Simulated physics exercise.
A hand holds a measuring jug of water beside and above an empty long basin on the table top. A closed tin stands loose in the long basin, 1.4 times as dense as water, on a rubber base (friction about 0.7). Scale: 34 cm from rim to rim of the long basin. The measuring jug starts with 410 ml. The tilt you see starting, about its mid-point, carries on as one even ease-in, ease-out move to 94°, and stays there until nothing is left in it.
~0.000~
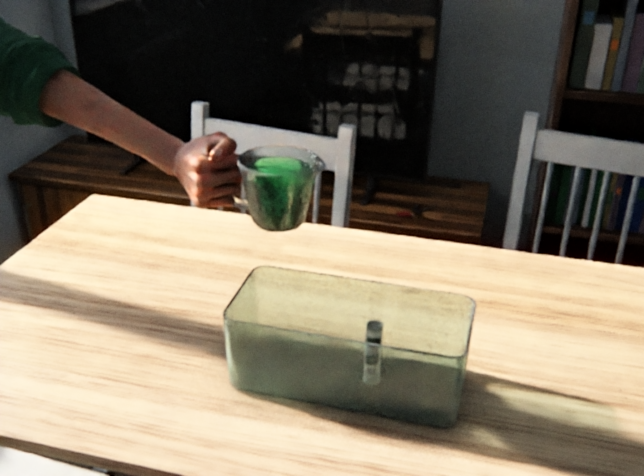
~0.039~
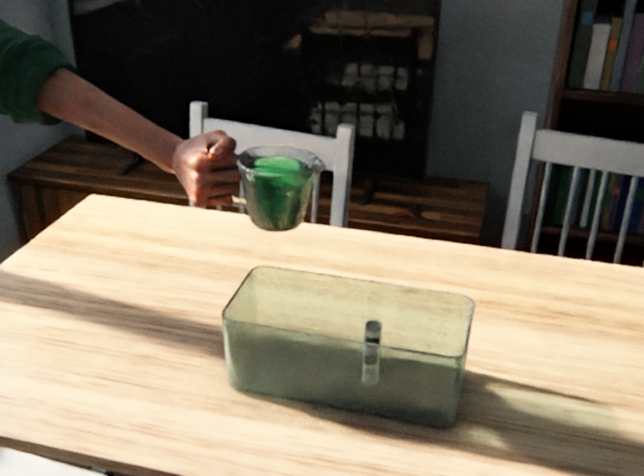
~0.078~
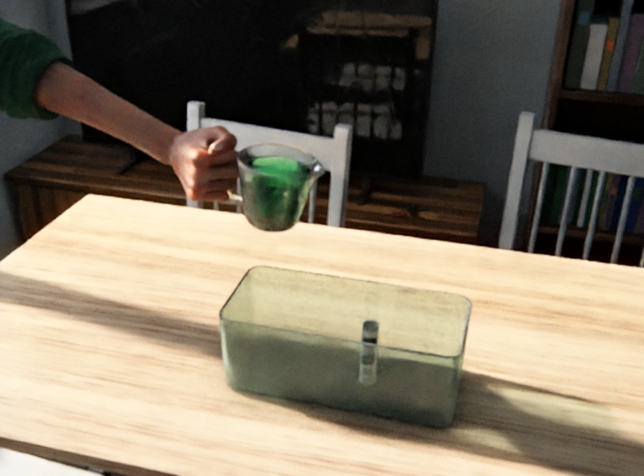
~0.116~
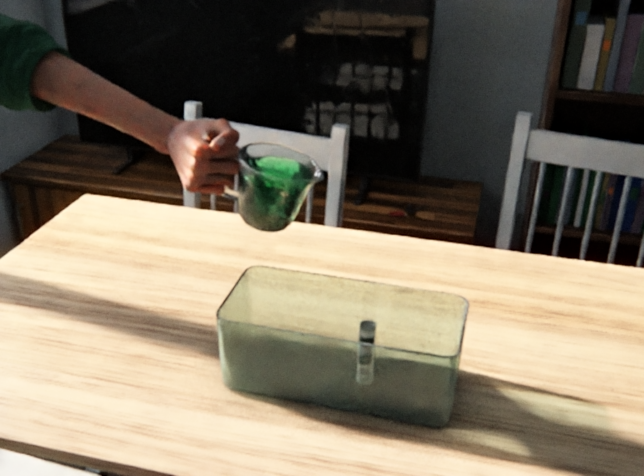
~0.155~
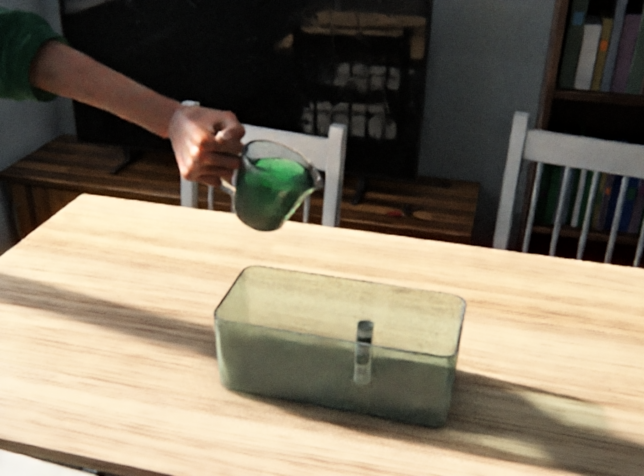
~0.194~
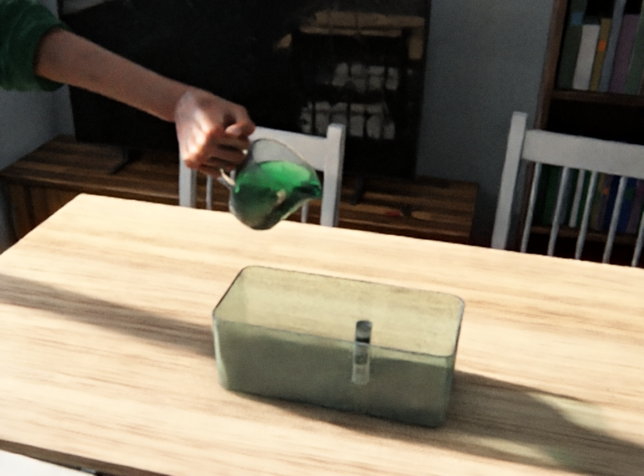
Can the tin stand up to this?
The tin topples.
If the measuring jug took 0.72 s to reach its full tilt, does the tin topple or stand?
Then it goes over.
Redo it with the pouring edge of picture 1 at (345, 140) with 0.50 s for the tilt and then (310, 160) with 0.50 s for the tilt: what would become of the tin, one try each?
First it keeps standing; then it falls.
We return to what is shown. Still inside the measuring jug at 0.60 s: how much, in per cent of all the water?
About 10 per cent.
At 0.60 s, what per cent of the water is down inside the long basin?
Near 72 in a hundred.
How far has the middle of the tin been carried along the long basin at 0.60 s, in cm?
About 2 cm.
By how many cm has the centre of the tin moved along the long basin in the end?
Some 8.0 cm.
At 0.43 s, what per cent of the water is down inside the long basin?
Near 16 in a hundred.
By 0.43 s the tilt is 92° and 42 per cent is still to pour; the tin stands where it began.
By 0.60 s the tilt is 94° and 9 per cent is still to pour; the tin stands 2 cm from where it began.
By 0.78 s the tilt is 94° and 1 per cent is still to pour; the tin leans 48°.
By 0.98 s the tilt is 94° and 0 per cent is still to pour; the tin lies on its side.
At rest the tin lies on its side.
